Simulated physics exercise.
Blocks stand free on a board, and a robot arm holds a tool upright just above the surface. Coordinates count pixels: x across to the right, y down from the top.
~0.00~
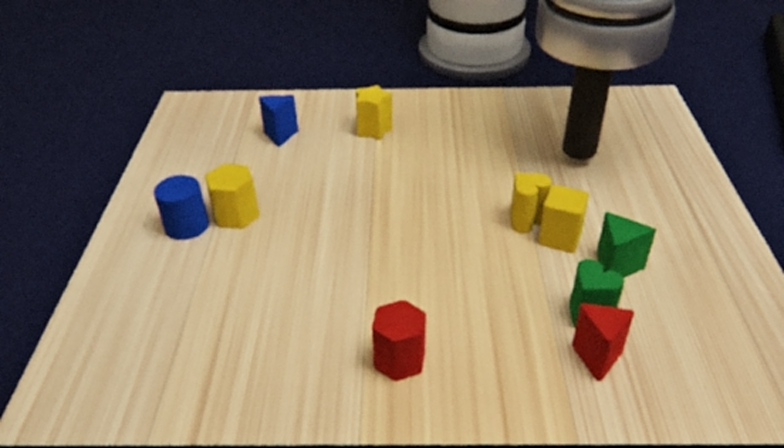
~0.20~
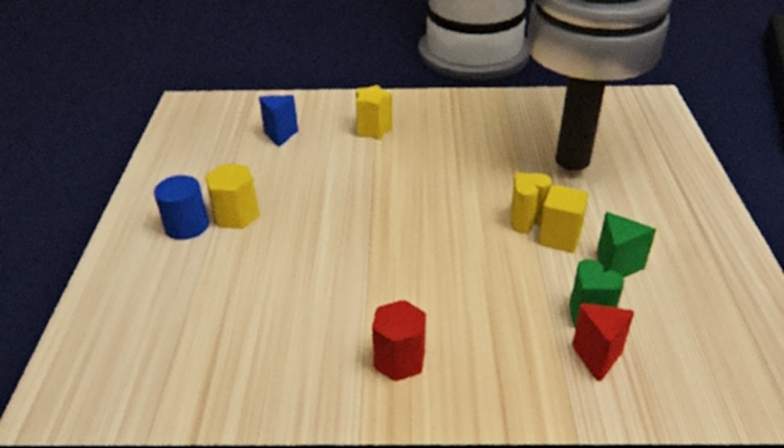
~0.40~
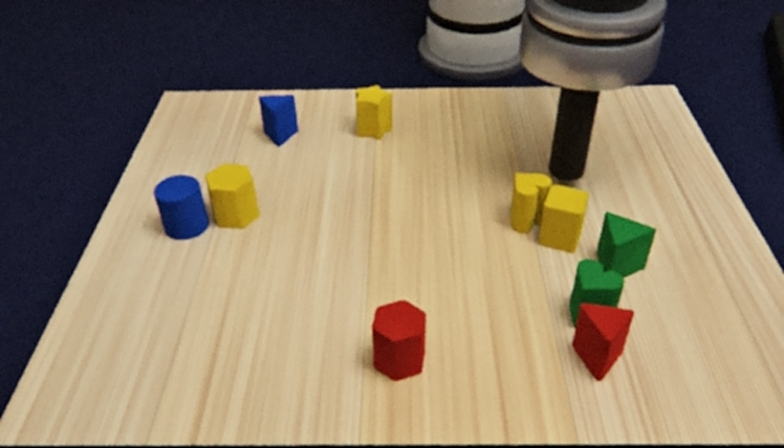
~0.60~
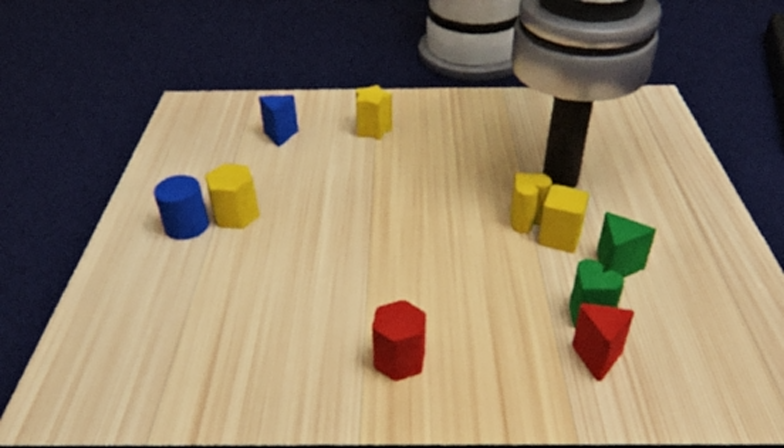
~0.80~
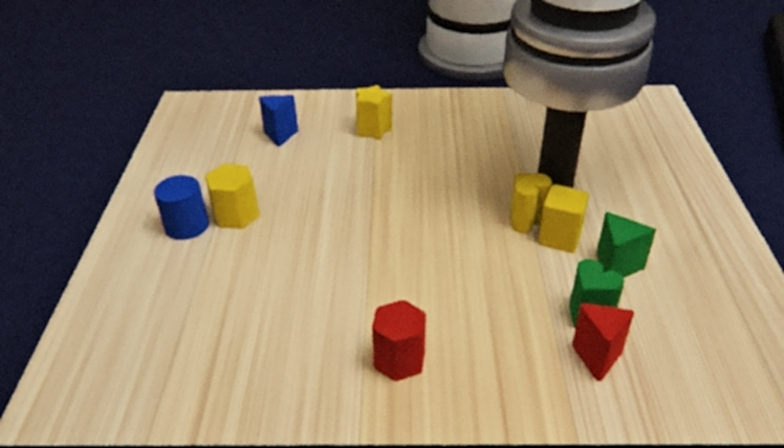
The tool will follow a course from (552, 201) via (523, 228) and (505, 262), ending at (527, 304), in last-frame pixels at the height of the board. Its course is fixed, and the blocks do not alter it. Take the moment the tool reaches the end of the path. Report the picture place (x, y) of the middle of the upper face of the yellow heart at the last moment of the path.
It sits at (473, 210).
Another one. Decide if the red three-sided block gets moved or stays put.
The push misses it.
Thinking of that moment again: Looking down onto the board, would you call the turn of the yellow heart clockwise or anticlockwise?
Seen from overhead, it turns clockwise.
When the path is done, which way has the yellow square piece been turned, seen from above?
My answer: Anticlockwise.
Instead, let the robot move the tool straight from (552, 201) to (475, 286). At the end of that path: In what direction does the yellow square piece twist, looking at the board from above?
I'd predict that, seen from above, the yellow square piece rotates counter-clockwise.
On the path given first. One third of the way, tool (524, 218); yellow heart (495, 199), turned 40° clockwise; yellow square piece (564, 207), turned 50° anticlockwise.
Two thirds of the way, tool (506, 252); yellow heart (473, 210), turned 100° clockwise; yellow square piece (564, 208), turned 60° anticlockwise.
At the end, tool (528, 293); yellow heart (473, 210), turned 100° clockwise; yellow square piece (564, 208), turned 60° anticlockwise; green heart still; red three-sided block still.
